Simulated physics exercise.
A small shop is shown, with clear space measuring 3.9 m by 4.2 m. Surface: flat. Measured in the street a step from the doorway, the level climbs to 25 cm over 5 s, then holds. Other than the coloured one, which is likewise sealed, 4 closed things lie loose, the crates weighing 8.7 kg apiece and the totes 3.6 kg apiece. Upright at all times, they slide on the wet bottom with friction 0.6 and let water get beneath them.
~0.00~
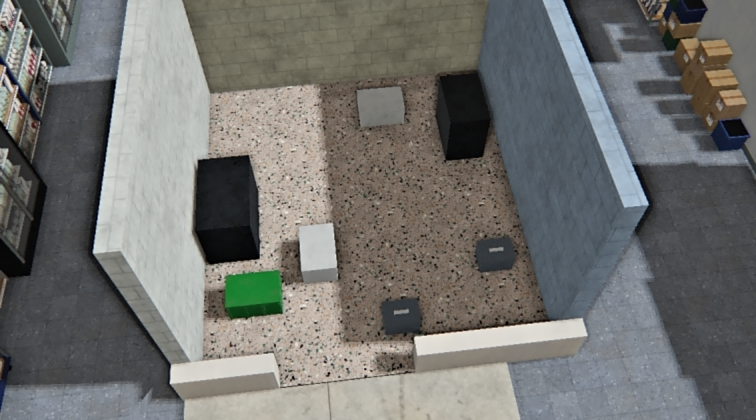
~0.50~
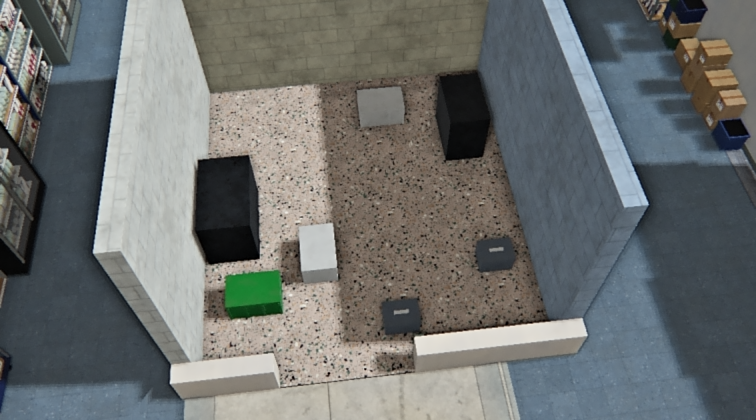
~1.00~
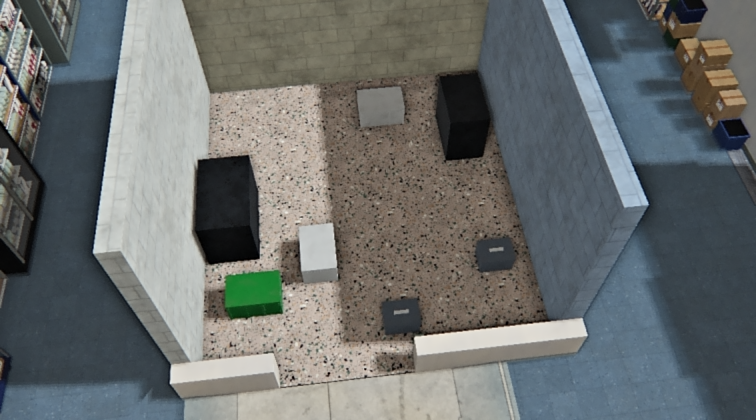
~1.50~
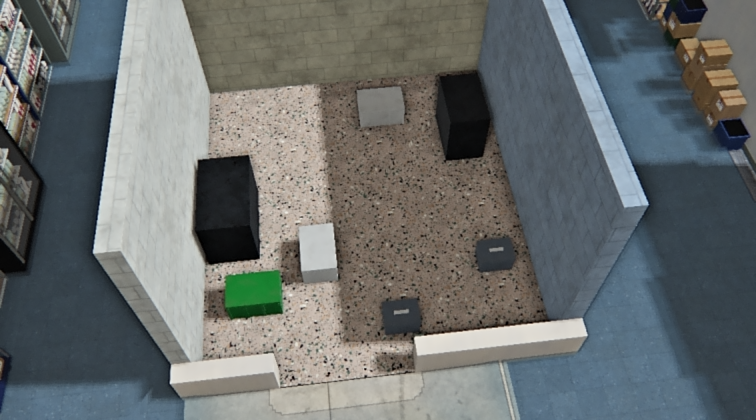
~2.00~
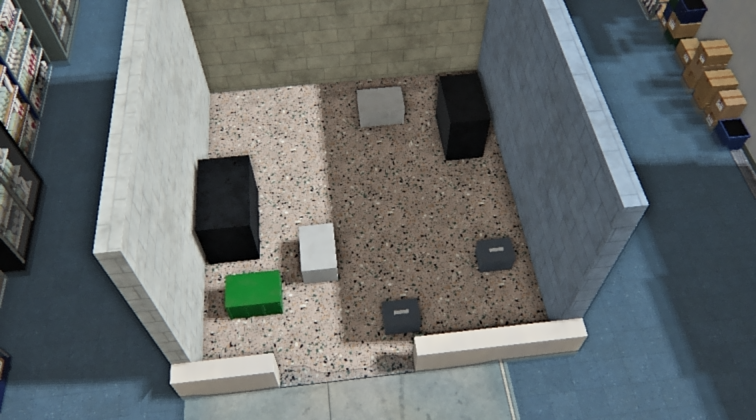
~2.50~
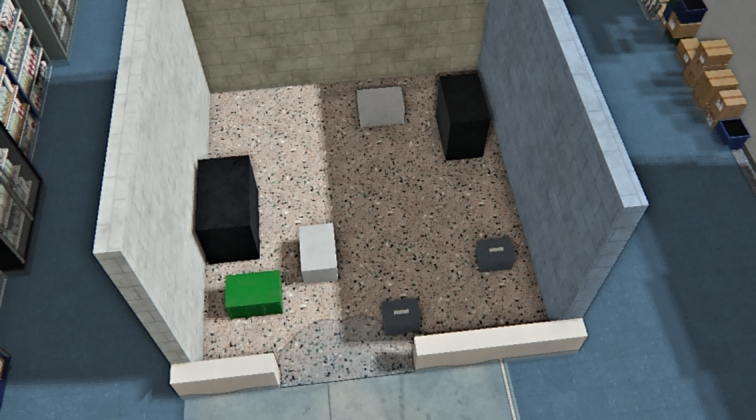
To begin with, a small open-topped shop with a speckled floor holds a green crate among black, white and grey boxes. The grey ground outside turns blue as water covers it, then the pale path by the doorway, and finally a thin patch spreads just inside, while every object stays still.
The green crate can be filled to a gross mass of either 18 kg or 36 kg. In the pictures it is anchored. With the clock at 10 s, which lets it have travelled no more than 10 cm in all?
Only the heavier filling is enough.
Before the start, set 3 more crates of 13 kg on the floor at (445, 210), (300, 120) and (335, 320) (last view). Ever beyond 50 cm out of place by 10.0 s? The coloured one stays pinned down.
In turn: Over, over, more.
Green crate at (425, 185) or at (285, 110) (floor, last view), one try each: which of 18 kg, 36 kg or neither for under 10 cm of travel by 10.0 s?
Log: Try 1 the heavier pick is required; try 2 neither pick works.
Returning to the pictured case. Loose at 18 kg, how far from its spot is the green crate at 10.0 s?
Roughly 60 cm.
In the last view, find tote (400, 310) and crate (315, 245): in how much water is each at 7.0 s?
Around 2 cm and 10 cm.
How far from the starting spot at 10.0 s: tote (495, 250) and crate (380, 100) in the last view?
In turn: 50 cm, 100 cm.
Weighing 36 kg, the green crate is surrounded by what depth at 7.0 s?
7 cm, roughly.
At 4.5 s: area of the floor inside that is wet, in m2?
Some 6.5 m2 of it.
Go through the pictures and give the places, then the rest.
The green crate at (252, 288), on the bottom; water covers 0.0 m2; 0 of 5 have shifted, in the first frame.
The green crate at (252, 288) rests on the ground; 0.0 m2 under water; 0 of 5 have shifted, in the second frame.
The green crate at (252, 288) rests on the ground; 0.0 m2 under water; 0 of 5 have shifted, in the third frame.
The green crate at (252, 288) rests on the ground; 0.0 m2 under water; 0 of 5 have shifted, in the fourth frame.
The green crate at (252, 288) rests on the ground; 0.0 m2 under water; 0 of 5 have shifted, in the fifth frame.
The green crate at (252, 288) rests on the ground; water covers 0.6 m2; 0 of 5 have shifted, in the sixth frame.
After 3.5 s the green crate would be 0 cm from its start with 18 kg and 0 cm from its start with 36 kg; 1 cm of water round it then.
After 4.5 s the green crate would be 0 cm from its start with 18 kg and 0 cm from its start with 36 kg; 4 cm of water round it then.
After 7.0 s the green crate would be 34 cm from its start with 18 kg and 0 cm from its start with 36 kg; 7 cm of water round it then.
After 10.0 s the green crate would be 55 cm from its start with 18 kg and 0 cm from its start with 36 kg; 8 cm of water round it then.
